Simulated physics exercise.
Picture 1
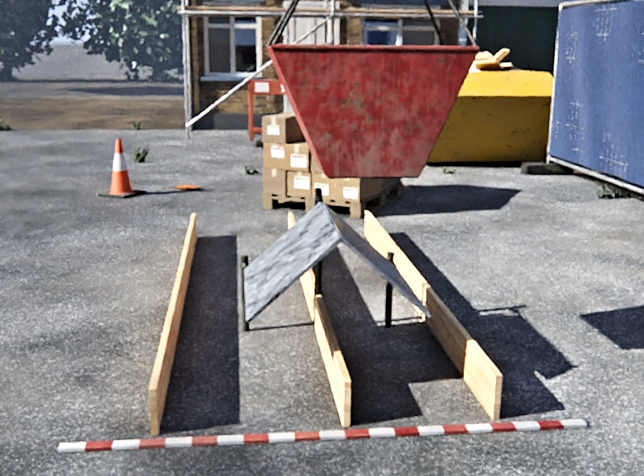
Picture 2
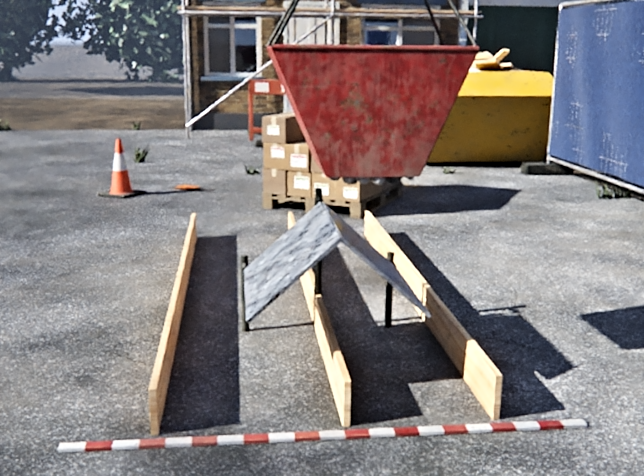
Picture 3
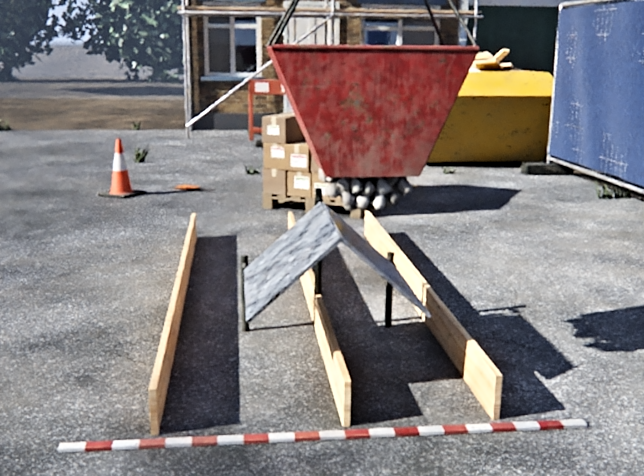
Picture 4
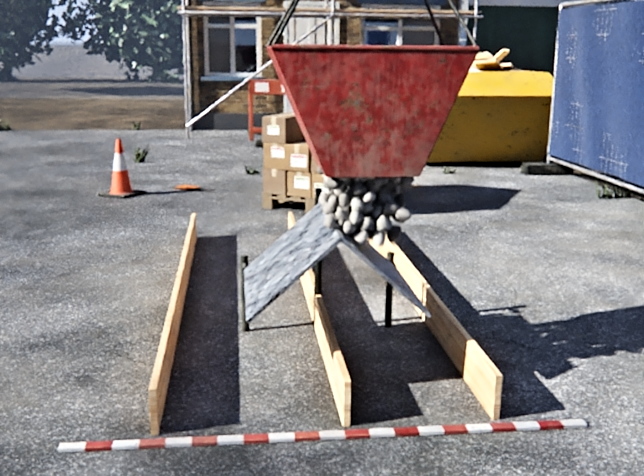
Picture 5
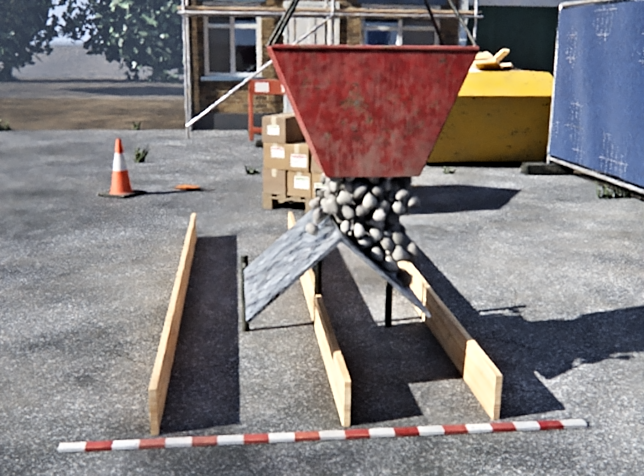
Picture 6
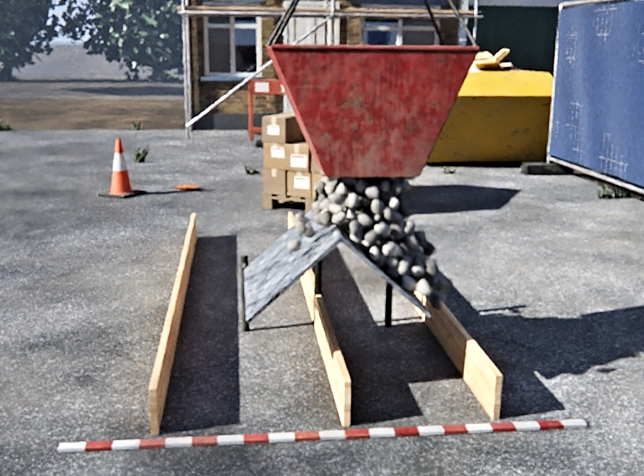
Rounded stones pour from the red hopper and slide down the right side of the sloping roof.
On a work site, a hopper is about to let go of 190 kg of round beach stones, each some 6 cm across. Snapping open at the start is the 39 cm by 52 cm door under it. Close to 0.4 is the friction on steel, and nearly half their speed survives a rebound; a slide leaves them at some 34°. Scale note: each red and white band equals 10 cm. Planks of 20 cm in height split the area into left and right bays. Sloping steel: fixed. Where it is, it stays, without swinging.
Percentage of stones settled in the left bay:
Around 6 per cent.
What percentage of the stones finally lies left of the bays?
I'd put it at roughly 0 per cent.
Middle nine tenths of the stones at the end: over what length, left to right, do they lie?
The stretch is roughly 200 cm long.
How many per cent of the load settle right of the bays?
Around 45 in a hundred of them.
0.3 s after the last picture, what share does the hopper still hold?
Roughly 0 per cent still sits inside.
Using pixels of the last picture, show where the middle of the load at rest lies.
Centre position approx (445, 355).
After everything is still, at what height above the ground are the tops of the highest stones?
They end up some 22 centimetres high.
Then, 0.3 s after the last picture, 0 % in the hopper, 37 % on the steel, 2 % falling or lying in the left bay, 42 % falling or lying in the right bay, 19 % falling or lying right of the bays; the stones farthest right are at (542, 348).
Then, 0.7 s after the last picture, 0 % in the hopper, 1 % on the steel, 6 % falling or lying in the left bay, 51 % falling or lying in the right bay, 42 % falling or lying right of the bays; the stones farthest right are at (642, 349).
Then, 1.3 s after the last picture, 0 % in the hopper, 6 % falling or lying in the left bay, 50 % falling or lying in the right bay, 43 % falling or lying right of the bays.
Then, 2.2 s after the last picture, 0 % in the hopper, 6 % falling or lying in the left bay, 50 % falling or lying in the right bay, 43 % falling or lying right of the bays.
Then, 4.1 s after the last picture, 0 % in the hopper, 6 % in the left bay, 50 % in the right bay, 43 % right of the bays.
